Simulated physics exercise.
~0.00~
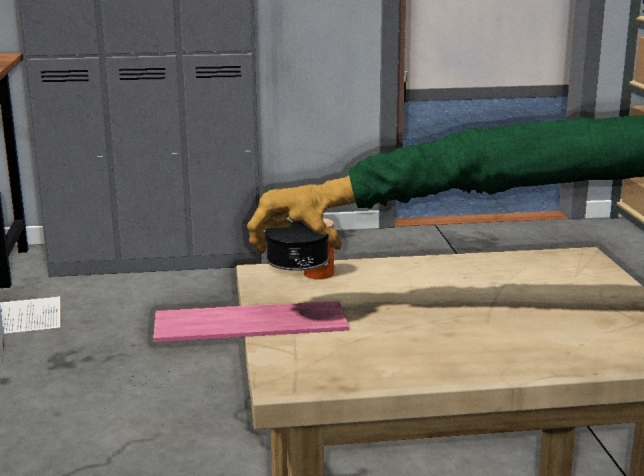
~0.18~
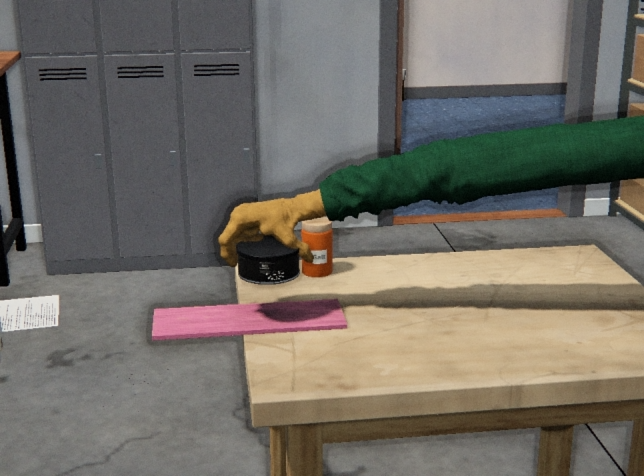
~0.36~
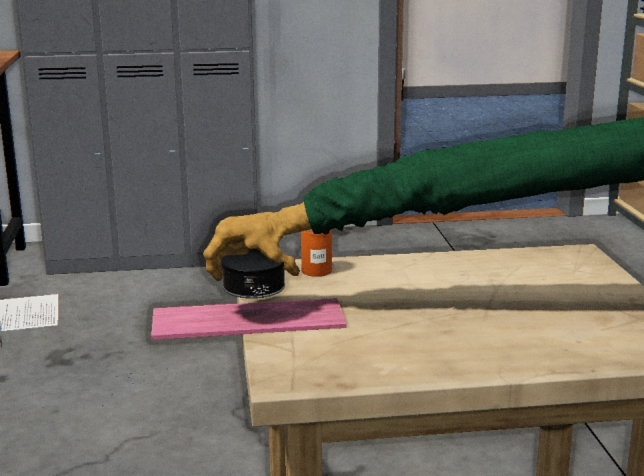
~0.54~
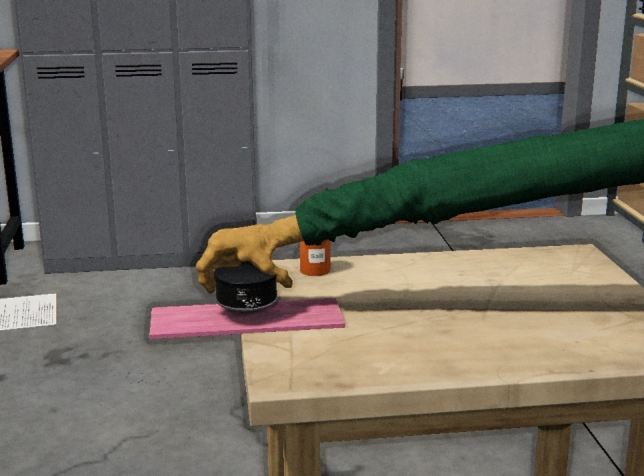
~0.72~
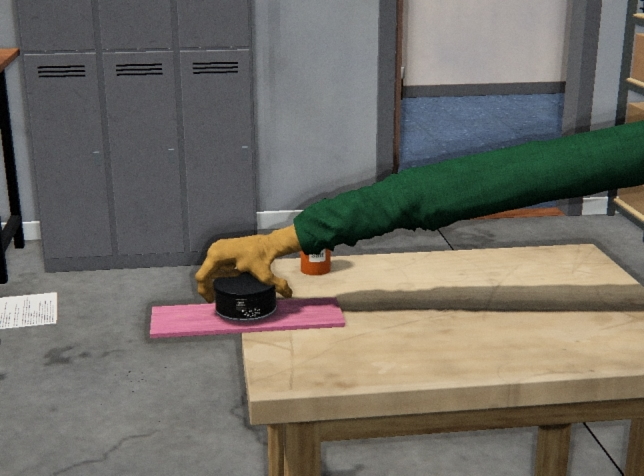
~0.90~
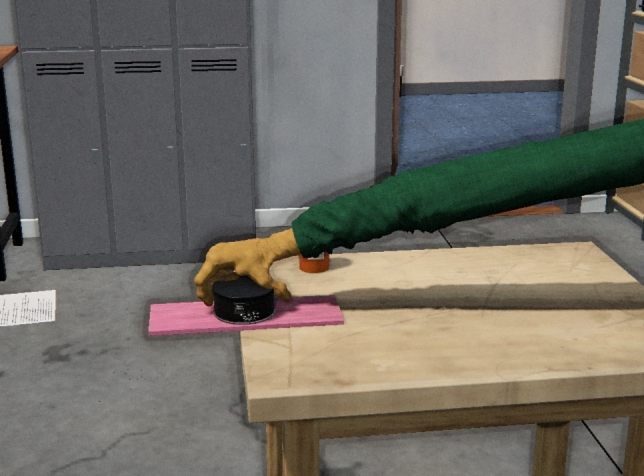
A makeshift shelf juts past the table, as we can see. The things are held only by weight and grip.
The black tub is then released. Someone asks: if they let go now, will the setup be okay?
Yes, it holds.
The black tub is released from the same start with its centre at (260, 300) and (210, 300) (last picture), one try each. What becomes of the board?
Try one: It stays where it is. Try two: It tumbles.
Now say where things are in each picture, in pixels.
Coming down; black tub (297, 246), in the first frame.
Coming down; black tub (269, 259); orange jar (317, 247), in the second frame.
Coming down; black tub (254, 273); orange jar (317, 246), in the third frame.
Coming down; black tub (246, 285); orange jar (315, 246), in the fourth frame.
Coming down; black tub (245, 295), in the fifth frame.
Set down, still held; black tub (244, 299), in the sixth frame.
Around 1.40 s, nothing moves.
Around 2.20 s, black tub resting near (244, 299).
Finally (3.5 s), all 3 still in place. Final places as the last picture's camera would see them, black tub near (244, 299). The board holds.
